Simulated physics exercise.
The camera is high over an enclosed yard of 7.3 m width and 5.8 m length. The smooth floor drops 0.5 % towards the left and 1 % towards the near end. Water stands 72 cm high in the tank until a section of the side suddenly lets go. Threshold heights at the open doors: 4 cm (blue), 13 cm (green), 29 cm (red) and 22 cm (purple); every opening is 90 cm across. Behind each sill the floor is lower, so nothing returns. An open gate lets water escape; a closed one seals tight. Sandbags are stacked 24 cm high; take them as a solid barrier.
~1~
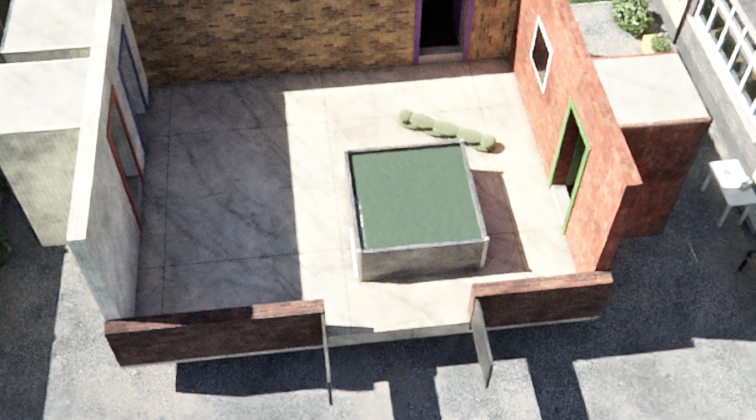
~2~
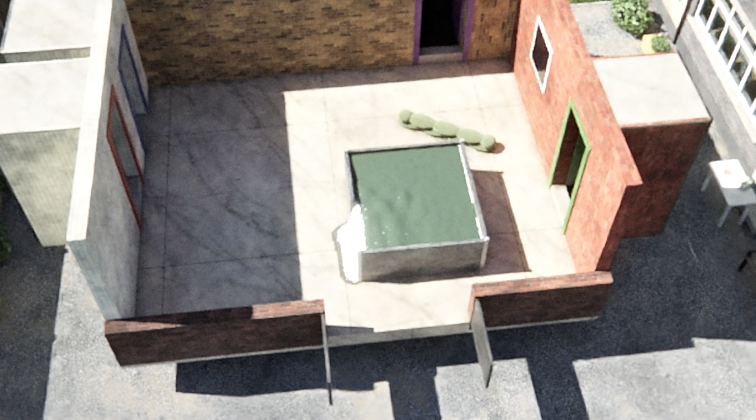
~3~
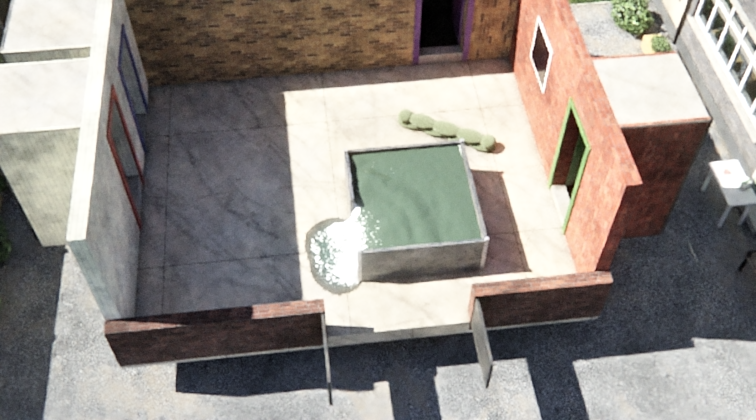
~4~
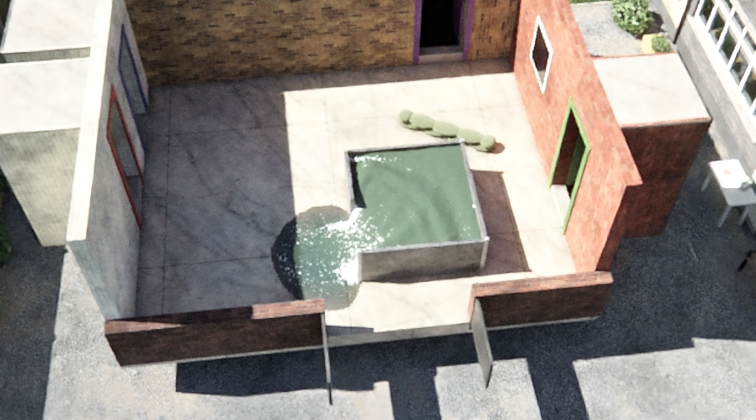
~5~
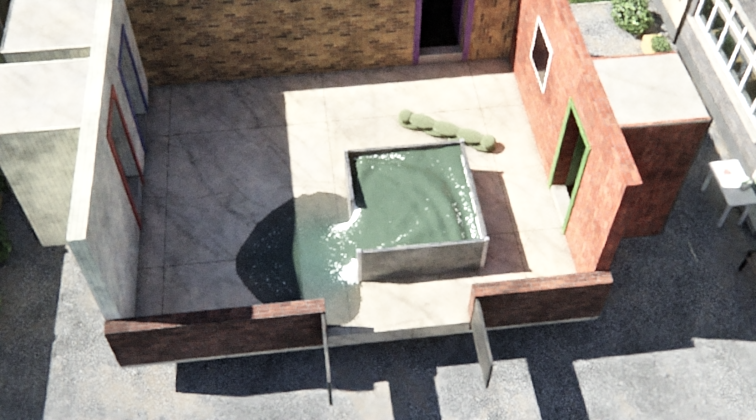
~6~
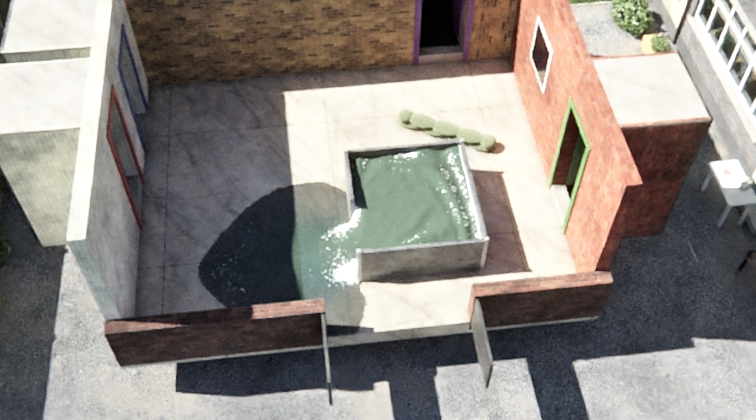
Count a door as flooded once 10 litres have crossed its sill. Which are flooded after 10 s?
Door by door: At the blue door it passes the limit; at the green door it stays under the limit; at the red door it stays under the limit; at the purple door it stays under the limit.
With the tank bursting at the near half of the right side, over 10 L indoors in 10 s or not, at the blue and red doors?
Against that limit: Blue above, red below.
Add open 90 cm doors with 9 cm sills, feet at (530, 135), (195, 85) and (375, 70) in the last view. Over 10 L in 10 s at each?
In that order: Not over, past it, below.
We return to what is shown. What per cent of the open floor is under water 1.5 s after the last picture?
About 30 per cent.
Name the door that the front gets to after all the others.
It is the green one.
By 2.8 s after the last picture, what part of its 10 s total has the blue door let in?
Some 0 per cent by then.
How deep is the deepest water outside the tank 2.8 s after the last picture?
About 30 cm.
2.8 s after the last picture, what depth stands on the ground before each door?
Depths in cm: Blue 9, green 0, red 18, purple 0.
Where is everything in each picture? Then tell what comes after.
The first frame shows the tank at (413, 196) is whole and still, 72 cm deep.
In the second frame, the front is at (343, 228), 0.6 m from the gap at (357, 244); 0.3 m2 of floor is under water; 72 cm left at the back of the tank.
In the third frame, water pours out at (357, 245) and has run 0.9 m, to (315, 230); typically 12 cm deep outside, 72 cm at the tank's back.
In the fourth frame, water pours out at (357, 245) and has run 1.4 m, to (278, 248); typically 8 cm deep outside, 72 cm at the tank's back.
In the fifth frame, water pours out at (357, 245) and has run 2.0 m, to (243, 272); typically 6 cm deep outside, 67 cm at the tank's back.
In the sixth frame, water pours out at (357, 245) and has run 2.6 m, to (207, 282); typically 5 cm deep outside, 61 cm at the tank's back.
Then, 0.7 s after the last picture water covers 25 % of the floor and is deepest (50 cm) near (134, 344); blue door not reached, green door not reached, red door not reached, purple door not reached.
Then, 1.5 s after the last picture water covers 30 % of the floor and is deepest (50 cm) near (135, 334); blue door not reached, green door not reached, red door 21 cm at the sill, 0 L in, purple door not reached.
Then, 2.8 s after the last picture water covers 35 % of the floor and is deepest (30 cm) near (134, 344); blue door 9 cm at the sill, 3 L in, green door not reached, red door 18 cm at the sill, 0 L in, purple door not reached.
Then, 5.3 s after the last picture water covers 60 % of the floor and is deepest (20 cm) near (148, 113); blue door 11 cm at the sill, 36 L in, green door not reached, red door 13 cm at the sill, 0 L in, purple door 3 cm at the sill, 0 L in.
Then, 9.3 s after the last picture water covers 90 % of the floor and is deepest (12 cm) near (440, 165); blue door 11 cm at the sill, 140 L in, green door 7 cm at the sill, 0 L in, red door 8 cm at the sill, 0 L in, purple door 5 cm at the sill, 0 L in.
